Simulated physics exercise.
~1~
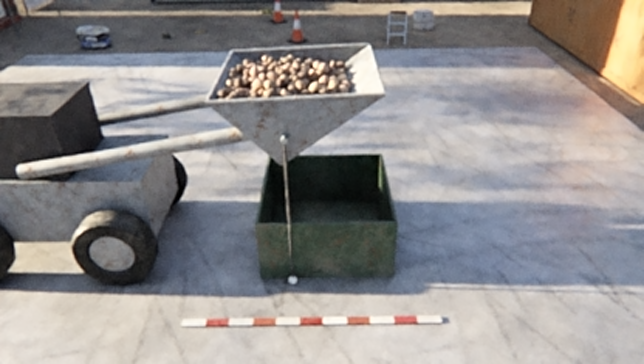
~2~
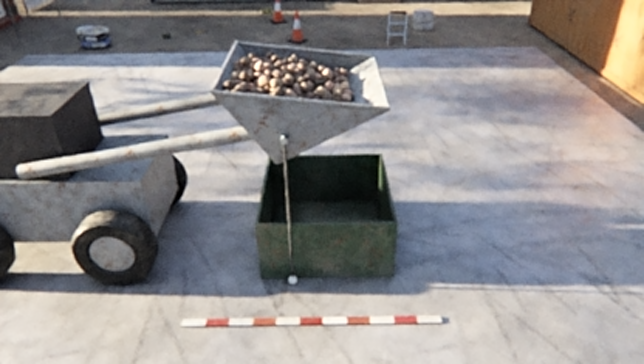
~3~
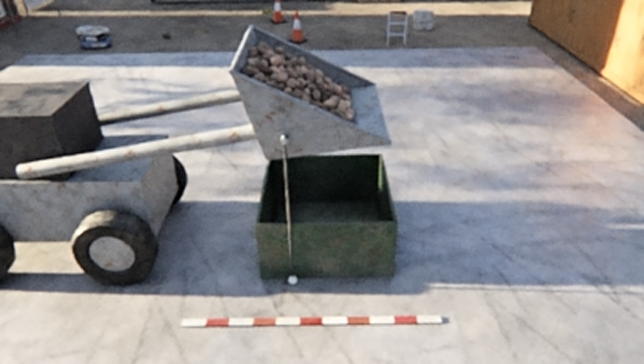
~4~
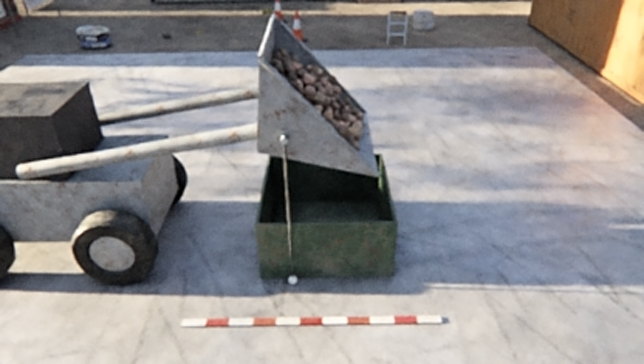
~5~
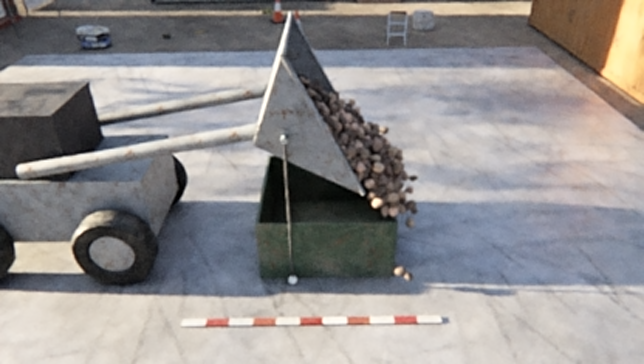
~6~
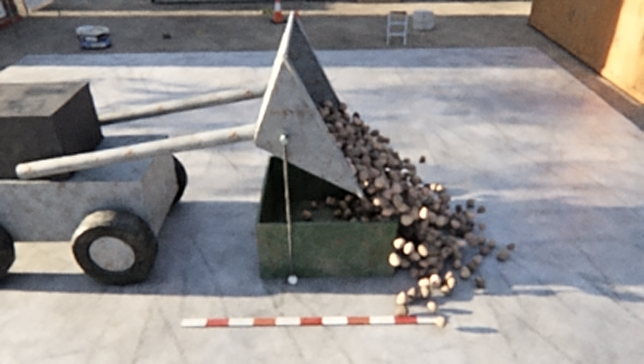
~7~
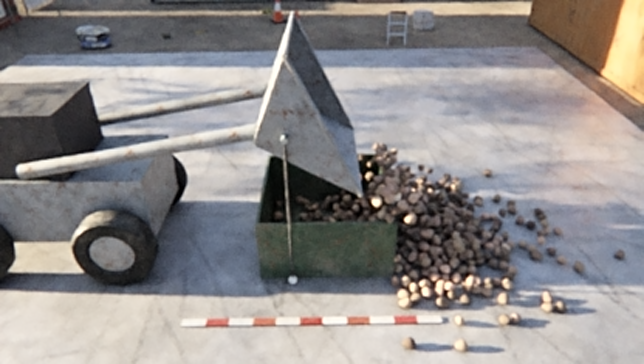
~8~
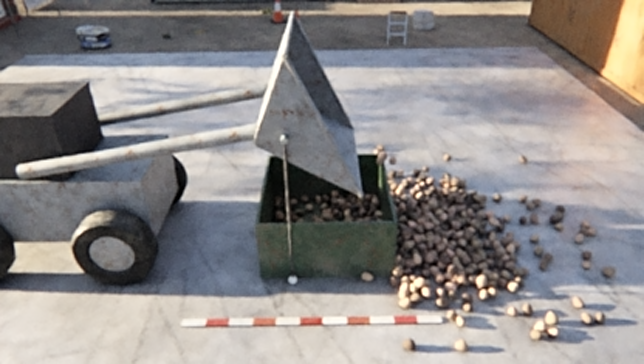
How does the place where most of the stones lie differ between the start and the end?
At the start the stones are heaped in the raised steel bucket above the green bin. By the end most of them lie on the ground to the right of the bin, with a smaller part inside it.
On a pale paved yard in low sunlight, seen from slightly above, a small grey loader stands at the left with its two arms holding a steel bucket heaped with rounded brownish stones. Below the bucket sits an open green bin, with a red and white striped bar lying in front and traffic cones behind. The bucket tips steadily to the right, and the stones slide towards its lower edge. They pour out over the bin's right side, some dropping inside while many tumble onto the ground. The bucket stays tilted, with a smaller share in the bin and most of the stones spread in a pile to its right.
